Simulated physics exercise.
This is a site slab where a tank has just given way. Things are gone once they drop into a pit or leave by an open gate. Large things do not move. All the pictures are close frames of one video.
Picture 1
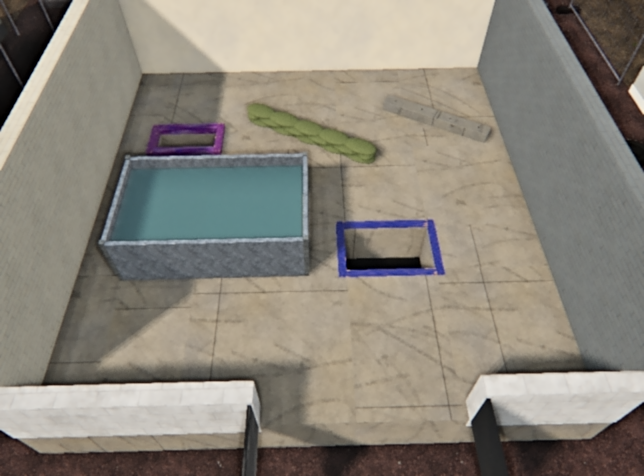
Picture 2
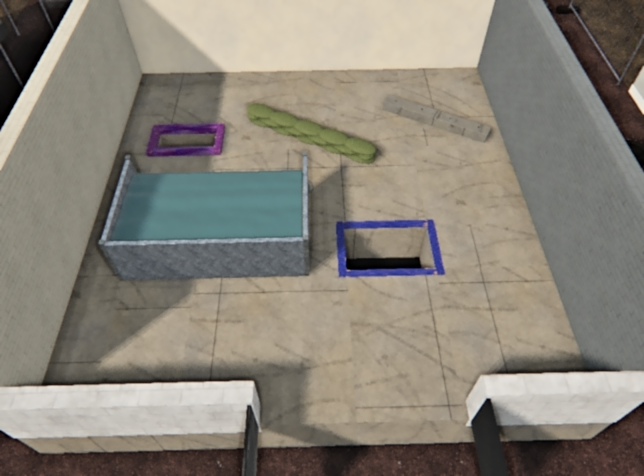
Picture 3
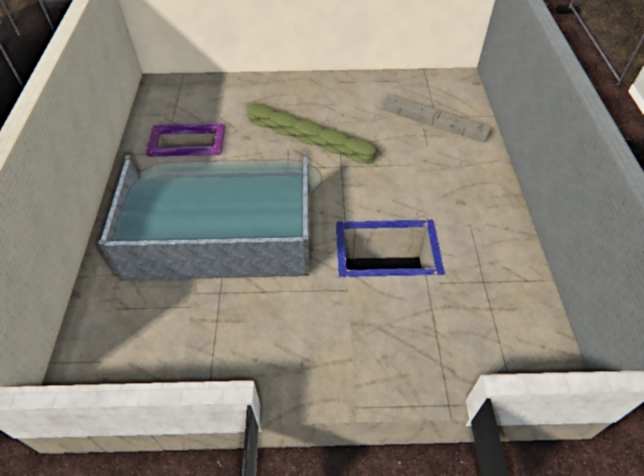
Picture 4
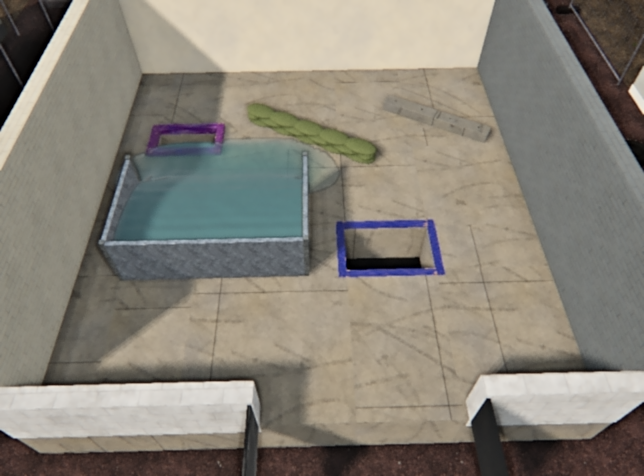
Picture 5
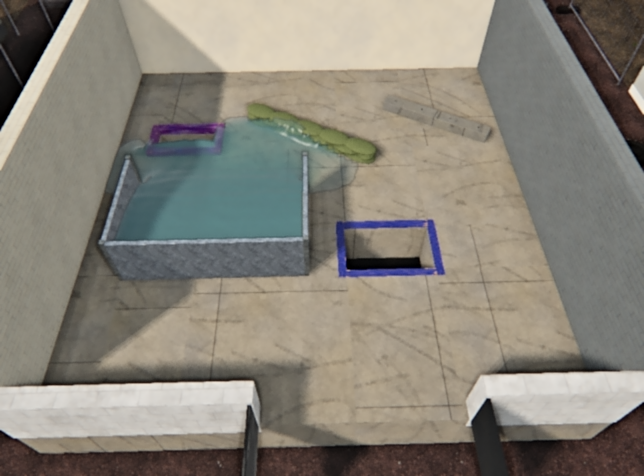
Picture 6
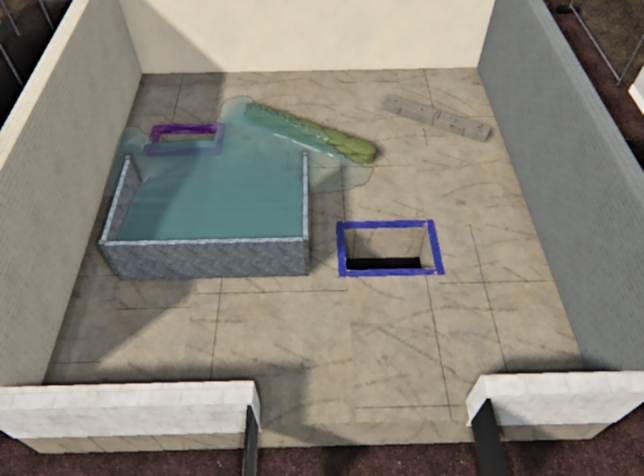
A large open tank with grey stone-like walls, full of blue-green water, sits at the left of a walled tan stone slab, seen from a fixed high view. A purple-framed opening and a green bar lie beyond it, with a grey bar further right and a blue-framed pit nearer. The tank's far wall disappears, and water pours out that side, spreading over the purple frame and around the green bar.
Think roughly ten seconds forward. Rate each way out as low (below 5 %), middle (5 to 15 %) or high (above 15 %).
Ratings - gate: Low; purple pit: High; blue pit: Middle.
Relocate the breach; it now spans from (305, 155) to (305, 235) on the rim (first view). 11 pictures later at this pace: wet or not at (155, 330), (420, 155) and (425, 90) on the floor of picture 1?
Point 1: Unwetted; point 2: Inundated; point 3: Unwetted.
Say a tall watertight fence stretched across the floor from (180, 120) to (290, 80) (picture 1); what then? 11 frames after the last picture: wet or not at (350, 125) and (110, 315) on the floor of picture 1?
First spot swamped; second spot not reached.
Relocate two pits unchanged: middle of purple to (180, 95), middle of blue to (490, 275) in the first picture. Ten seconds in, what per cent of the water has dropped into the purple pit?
Purple: About 30 %.
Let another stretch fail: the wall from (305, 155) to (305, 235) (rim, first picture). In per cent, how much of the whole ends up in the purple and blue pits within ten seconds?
For purple it's about 0 per cent, and for blue about 55 per cent.
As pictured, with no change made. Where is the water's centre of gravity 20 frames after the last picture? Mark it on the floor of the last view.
Near pixel (234, 154).
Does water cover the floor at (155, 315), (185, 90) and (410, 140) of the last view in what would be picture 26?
Taking them in the order given: Spared, then swamped, then spared.
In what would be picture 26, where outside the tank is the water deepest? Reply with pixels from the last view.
Close to (120, 147), I'd say.
A moment on, water covers 25 % of the floor; the gate 0 %, the purple pit 11 %, the blue pit 0 %.
Next, water covers 40 % of the floor; the gate 0 %, the purple pit 17 %, the blue pit 1 %.
Then, water covers 50 % of the floor; the gate 0 %, the purple pit 22 %, the blue pit 4 %.
Later, water covers 70 % of the floor; the gate 0 %, the purple pit 24 %, the blue pit 7 %.
In the end, water covers 90 % of the floor; the gate 1 %, the purple pit 24 %, the blue pit 10 %.
